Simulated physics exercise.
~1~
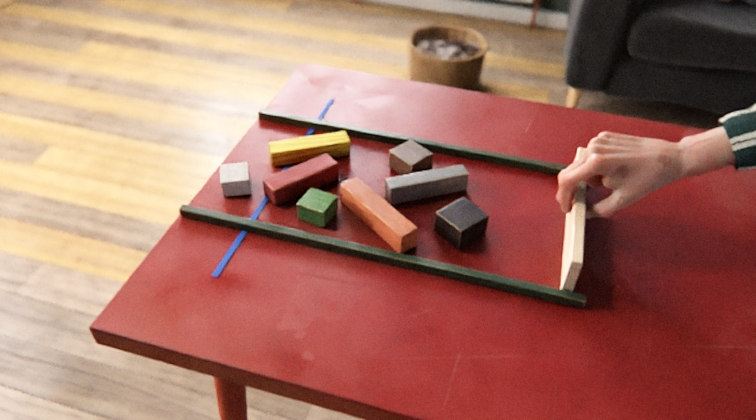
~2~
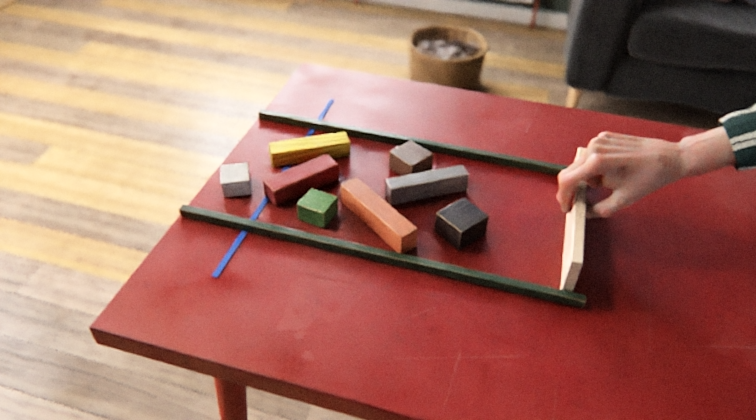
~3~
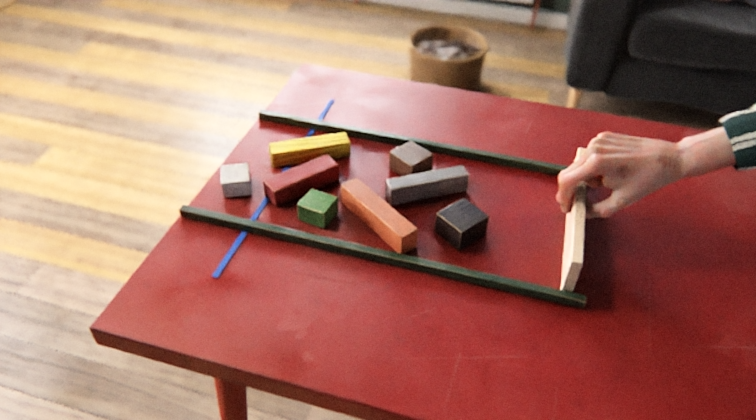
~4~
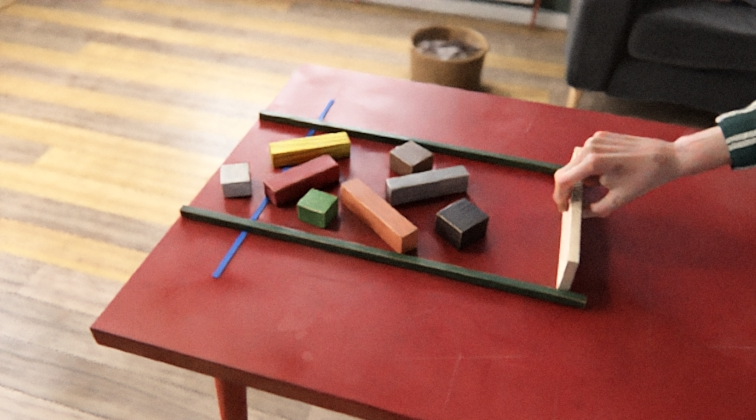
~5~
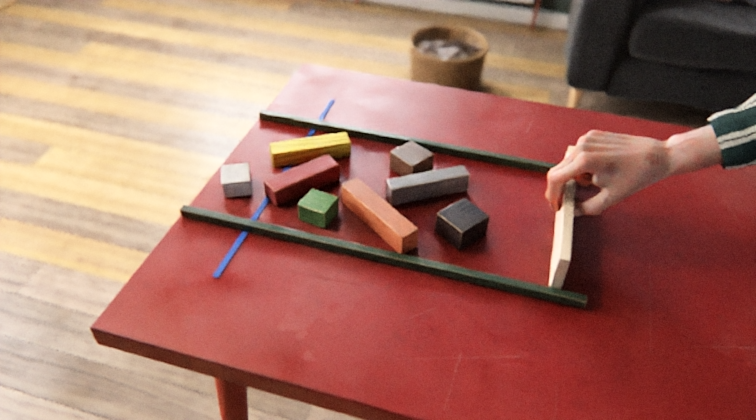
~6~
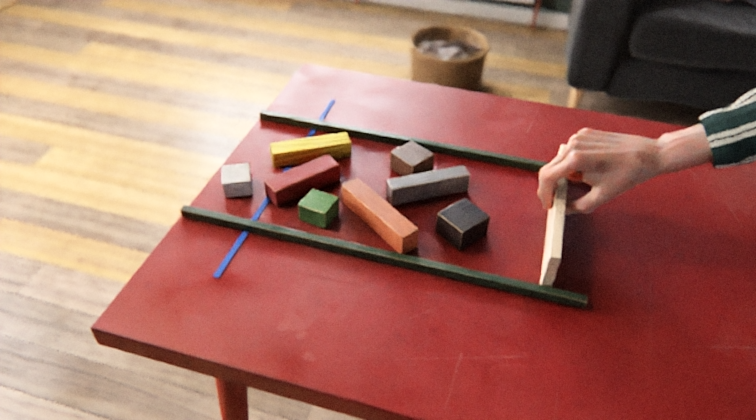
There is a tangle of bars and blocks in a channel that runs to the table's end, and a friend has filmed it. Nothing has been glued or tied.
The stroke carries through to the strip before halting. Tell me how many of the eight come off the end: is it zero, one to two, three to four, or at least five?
Band: One to two.
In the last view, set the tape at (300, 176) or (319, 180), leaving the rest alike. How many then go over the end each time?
First try 0, second try 0.
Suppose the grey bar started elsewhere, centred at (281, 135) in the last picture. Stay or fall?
Lab note: It goes off the edge.
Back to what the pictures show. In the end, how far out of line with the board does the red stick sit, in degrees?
Out of line by around 45°.
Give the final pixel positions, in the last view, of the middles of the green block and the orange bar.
(200, 191), and the other (226, 185).
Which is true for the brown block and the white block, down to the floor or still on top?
The brown block remains up; the white block falls.
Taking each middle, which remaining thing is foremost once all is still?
The yellow stick is foremost.
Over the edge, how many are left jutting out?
Tally: 4.
Early on, none off yet; white block at rest near (237, 180); yellow stick at rest near (311, 150); red stick at rest near (303, 180).
A while later, none off yet; white block moving near (230, 180); yellow stick moving near (306, 148); red stick travelled a little near (282, 170).
Finally, the number that fall off is one or two; lost, white block.
